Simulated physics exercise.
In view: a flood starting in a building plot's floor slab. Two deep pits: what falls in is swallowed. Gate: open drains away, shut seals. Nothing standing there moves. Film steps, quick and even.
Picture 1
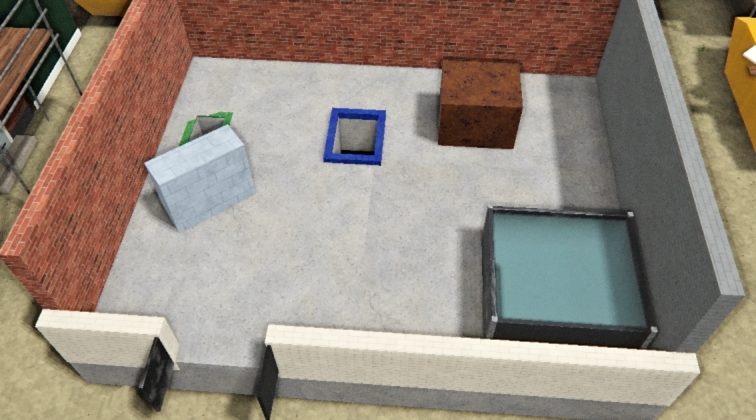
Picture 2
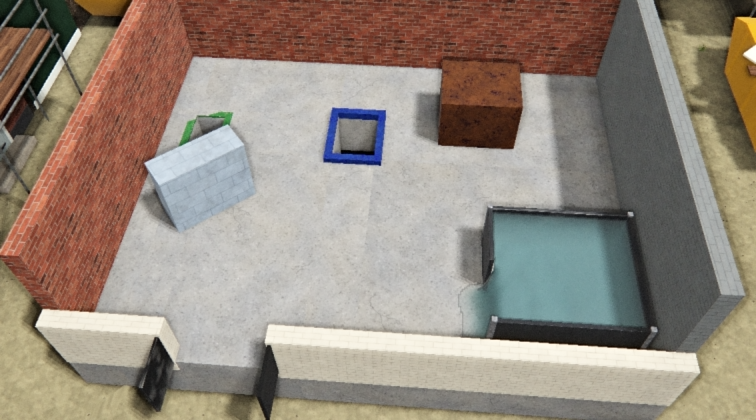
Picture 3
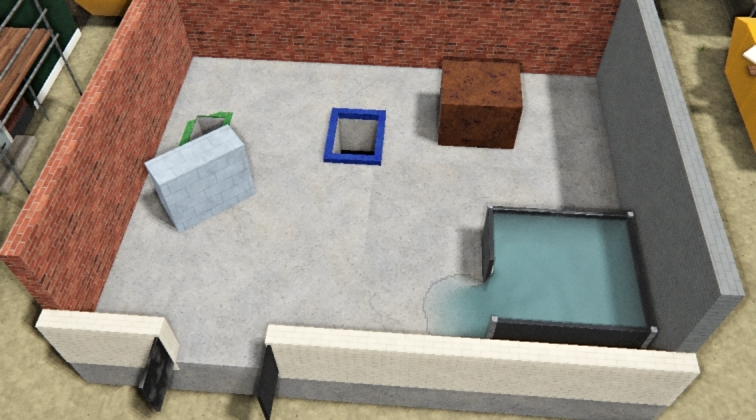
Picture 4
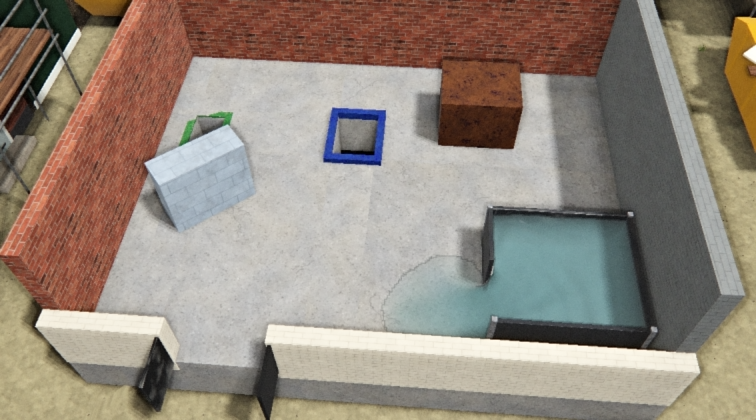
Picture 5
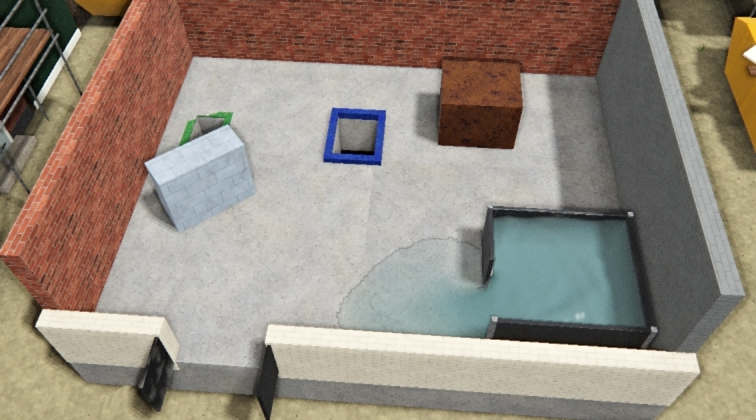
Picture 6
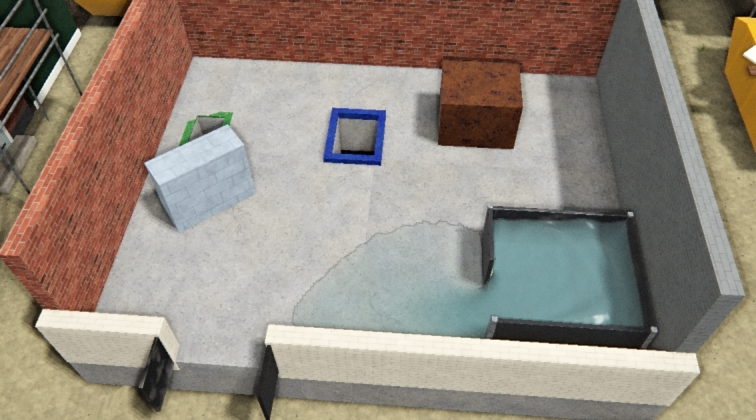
Walled concrete building plot with two floor pits, water pouring from a dark-sided tank at right and spreading leftward across the slab.
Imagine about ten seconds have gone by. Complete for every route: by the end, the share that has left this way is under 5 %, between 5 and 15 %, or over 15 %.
By the end, the share via the gate is over 15 %; the share via the blue pit is under 5 %; the share via the green pit is between 5 and 15 %.
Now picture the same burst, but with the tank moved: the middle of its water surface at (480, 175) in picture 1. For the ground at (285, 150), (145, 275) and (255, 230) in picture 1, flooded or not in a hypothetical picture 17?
Spot 1 wetted, spot 2 wetted, and spot 3 wetted.
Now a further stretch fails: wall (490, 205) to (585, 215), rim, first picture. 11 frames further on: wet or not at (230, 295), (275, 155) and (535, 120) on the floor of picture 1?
Well, the first is missed by the spill, the next missed by the spill, the last hit by the spill.
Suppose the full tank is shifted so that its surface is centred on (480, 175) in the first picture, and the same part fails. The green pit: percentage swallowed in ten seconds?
So the green pit gets 15 in a hundred.
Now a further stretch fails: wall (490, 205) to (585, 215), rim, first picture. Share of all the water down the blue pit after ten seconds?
The blue pit gets 8 per cent.
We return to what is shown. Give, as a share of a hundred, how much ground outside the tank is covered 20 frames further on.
That works out at 45 %.
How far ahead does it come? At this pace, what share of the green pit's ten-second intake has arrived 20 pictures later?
Share by then: About 10 in a hundred.
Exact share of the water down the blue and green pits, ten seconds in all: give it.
That's 0 per cent for the first and 8 per cent for the second.
A moment on, water covers 25 % of the floor; the gate 0 %, the blue pit 0 %, the green pit 0 %.
Next, water covers 35 % of the floor; the gate 1 %, the blue pit 0 %, the green pit 0 %.
Then, water covers 45 % of the floor; the gate 2 %, the blue pit 0 %, the green pit 1 %.
Later, water covers 60 % of the floor; the gate 7 %, the blue pit 0 %, the green pit 5 %.
In the end, water covers 85 % of the floor; the gate 17 %, the blue pit 0 %, the green pit 9 %.
